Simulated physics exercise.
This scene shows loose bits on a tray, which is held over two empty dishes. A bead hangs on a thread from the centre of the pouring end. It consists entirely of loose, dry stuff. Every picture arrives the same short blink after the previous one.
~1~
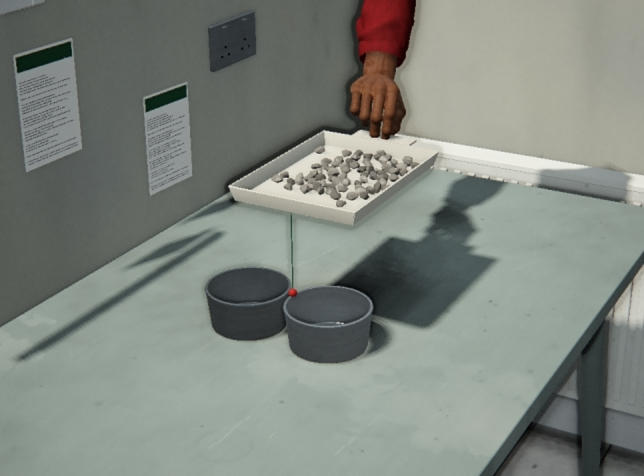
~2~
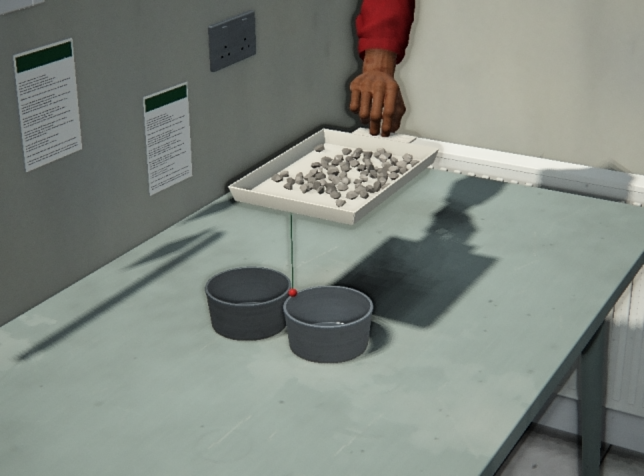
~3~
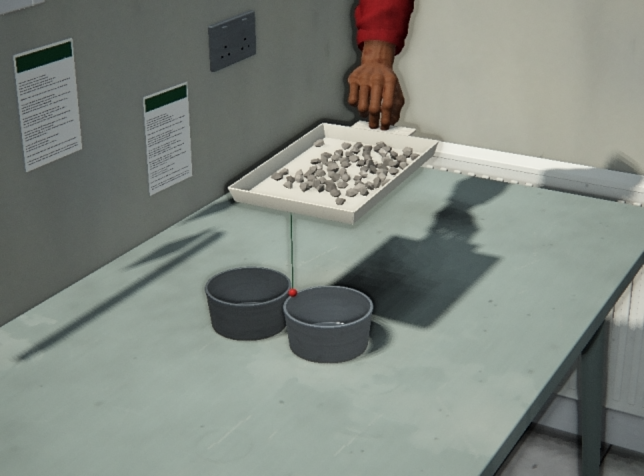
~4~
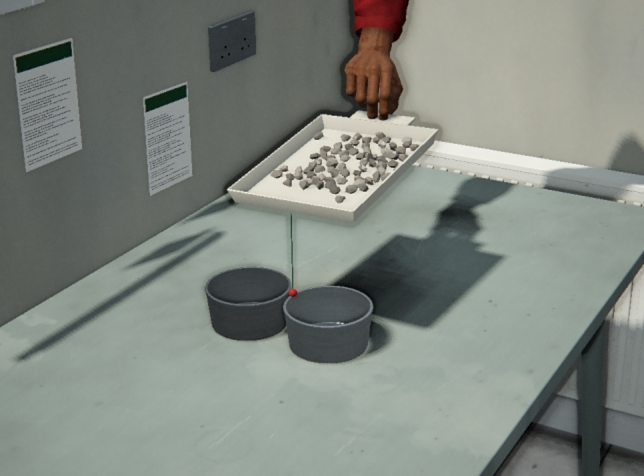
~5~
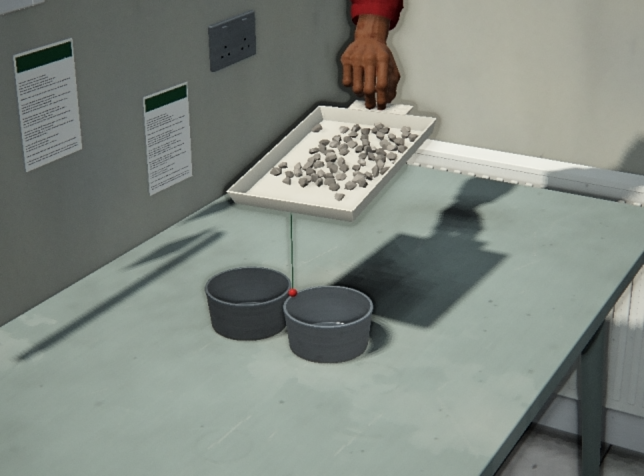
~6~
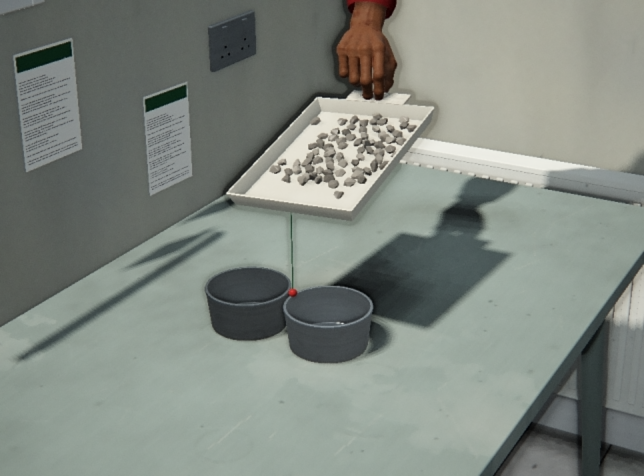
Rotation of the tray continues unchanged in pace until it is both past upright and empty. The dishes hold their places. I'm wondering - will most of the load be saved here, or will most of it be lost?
The load will mostly be spilled.
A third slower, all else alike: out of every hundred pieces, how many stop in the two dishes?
That works out at some 20 per cent.
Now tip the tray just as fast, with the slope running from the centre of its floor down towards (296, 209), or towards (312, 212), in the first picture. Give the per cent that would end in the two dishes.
About 10 and 10 per cent.
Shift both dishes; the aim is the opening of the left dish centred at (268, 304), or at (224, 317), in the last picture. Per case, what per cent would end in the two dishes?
60 %, 70 %.
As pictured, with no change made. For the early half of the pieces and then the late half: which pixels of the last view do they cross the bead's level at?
For the early half I get (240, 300), and for the late half (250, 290).
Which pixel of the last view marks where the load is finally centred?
(226, 348).
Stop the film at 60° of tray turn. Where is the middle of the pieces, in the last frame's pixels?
The load is centred near (271, 194).
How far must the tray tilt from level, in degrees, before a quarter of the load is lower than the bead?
Somewhere around 75 degrees.
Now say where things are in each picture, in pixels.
The first picture shows corners of the pouring end near (235, 186) and (353, 210), level; middle of the load near (347, 170), bits of gravel; left dish near (226, 318); right dish near (307, 340); bead on its thread near (293, 293).
The second picture shows corners of the pouring end near (235, 186) and (352, 210), level; middle of the load near (347, 169).
The third picture shows corners of the pouring end near (234, 187) and (352, 209), tipped barely, lowest at the left corner; middle of the load near (346, 165).
The fourth picture shows corners of the pouring end near (234, 188) and (351, 208), tipped a little, lowest at the left corner; middle of the load near (346, 158).
The fifth picture shows corners of the pouring end near (233, 190) and (350, 208), tipped a little, lowest at the left corner; middle of the load near (345, 152).
The sixth picture shows corners of the pouring end near (232, 191) and (349, 207), tipped clearly, lowest at the left corner; middle of the load near (343, 146); left dish near (226, 318); right dish near (307, 340).
Shortly afterwards, tray tipped steeply; all but a few on the tray; a little in the air.
Next, tray tipped right over; near half on the tray; only a few in the left dish; near a third outside both; only a few in the air.
Some moments later, tray tipped past a quarter turn; near a quarter in the left dish; the bulk outside both.
In the end, tray tipped past a quarter turn; none at all in the right dish; near a quarter in the left dish; the bulk outside both.
